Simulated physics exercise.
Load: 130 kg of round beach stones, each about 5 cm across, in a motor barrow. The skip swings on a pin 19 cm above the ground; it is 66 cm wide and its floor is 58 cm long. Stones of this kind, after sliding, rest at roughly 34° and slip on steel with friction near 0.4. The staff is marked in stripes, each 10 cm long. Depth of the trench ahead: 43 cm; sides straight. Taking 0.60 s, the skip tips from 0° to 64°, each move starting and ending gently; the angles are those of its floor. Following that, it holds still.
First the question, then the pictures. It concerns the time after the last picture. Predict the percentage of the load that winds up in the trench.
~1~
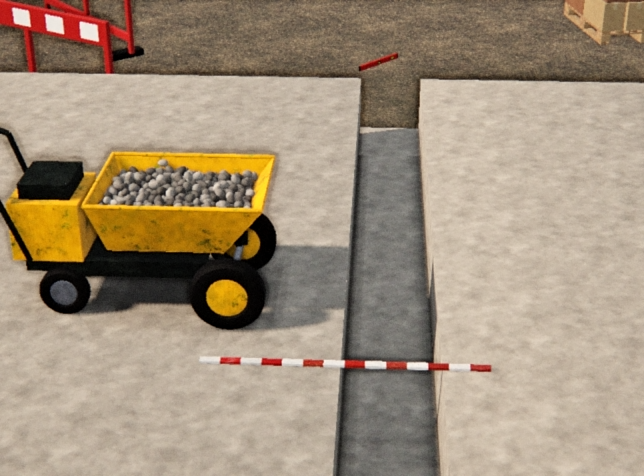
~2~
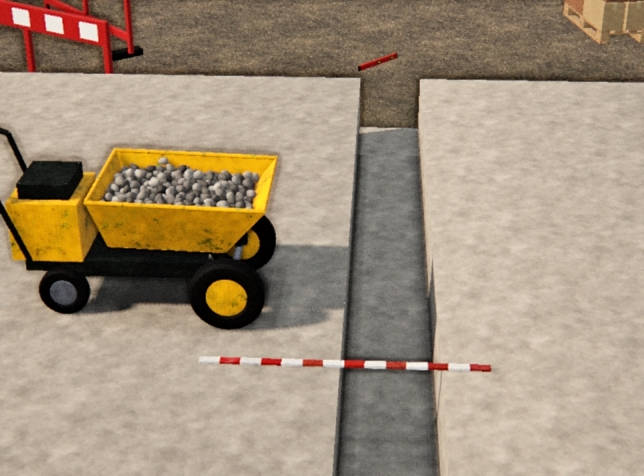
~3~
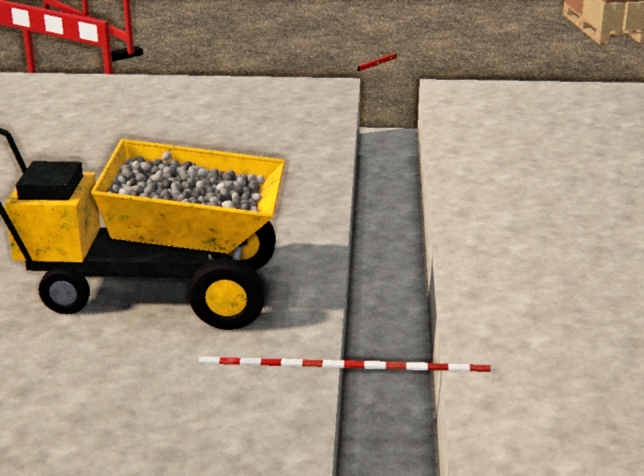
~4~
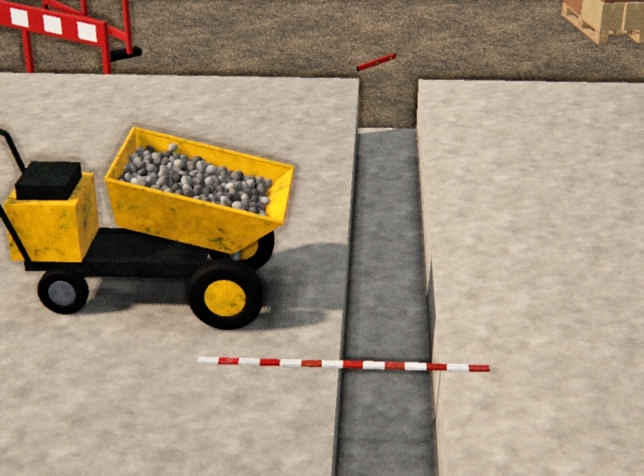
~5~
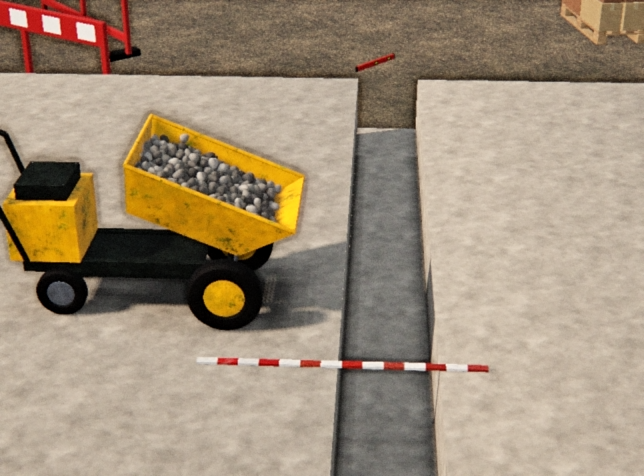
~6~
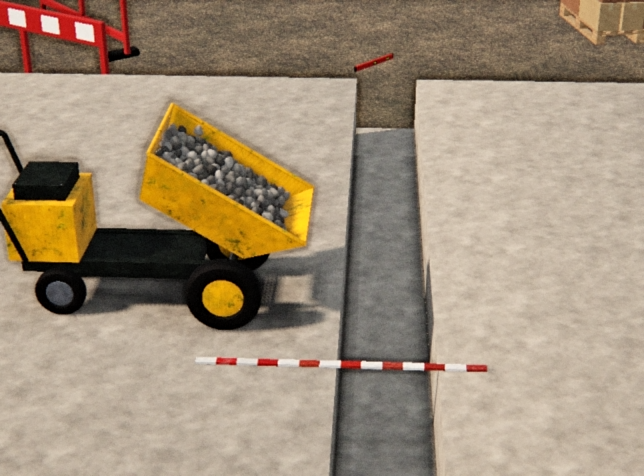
My prediction is about 98 per cent.
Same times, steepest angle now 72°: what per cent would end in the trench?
In that case around 100 percent.
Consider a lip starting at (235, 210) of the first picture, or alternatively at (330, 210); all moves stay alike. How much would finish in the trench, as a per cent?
I'd expect some 85 per cent, then some 45.
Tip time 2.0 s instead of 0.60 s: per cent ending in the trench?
In that case some 100 per cent.
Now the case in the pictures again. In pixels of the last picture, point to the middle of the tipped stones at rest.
Their centre sits close to (389, 361).
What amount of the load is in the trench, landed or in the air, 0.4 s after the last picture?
About 20%.
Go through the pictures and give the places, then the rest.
In the first picture, lip at (262, 211), floor tilted 0°, highest stones at (155, 179).
In the second picture, the skip is at 2°, its lip at (265, 212); the top of the load is at (150, 176).
In the third picture, the skip is at 7°, its lip at (273, 216); the top of the load is at (145, 170).
In the fourth picture, lip at (283, 223), floor tilted 14°, highest stones at (143, 161).
In the fifth picture, lip at (295, 233), floor tilted 23°, highest stones at (156, 149).
In the sixth picture, the skip is at 32°, its lip at (306, 245); the top of the load is at (173, 140).
Then, 0.1 s after the last picture the floor is at 54°, 100 % in the skip; the foremost stones are at (312, 252).
Then, 0.4 s after the last picture the floor is at 64°, 81 % in the skip, 1 % short of the trench, 18 % in the trench; the foremost stones are at (388, 325).
Then, 0.7 s after the last picture the floor is at 64°, 23 % in the skip, 1 % short of the trench, 74 % in the trench, 2 % past the trench; the foremost stones are at (488, 302).
Then, 2.7 s after the last picture the floor is at 64°, 0 % in the skip, 98 % in the trench, 2 % past the trench; the foremost stones are at (595, 312).
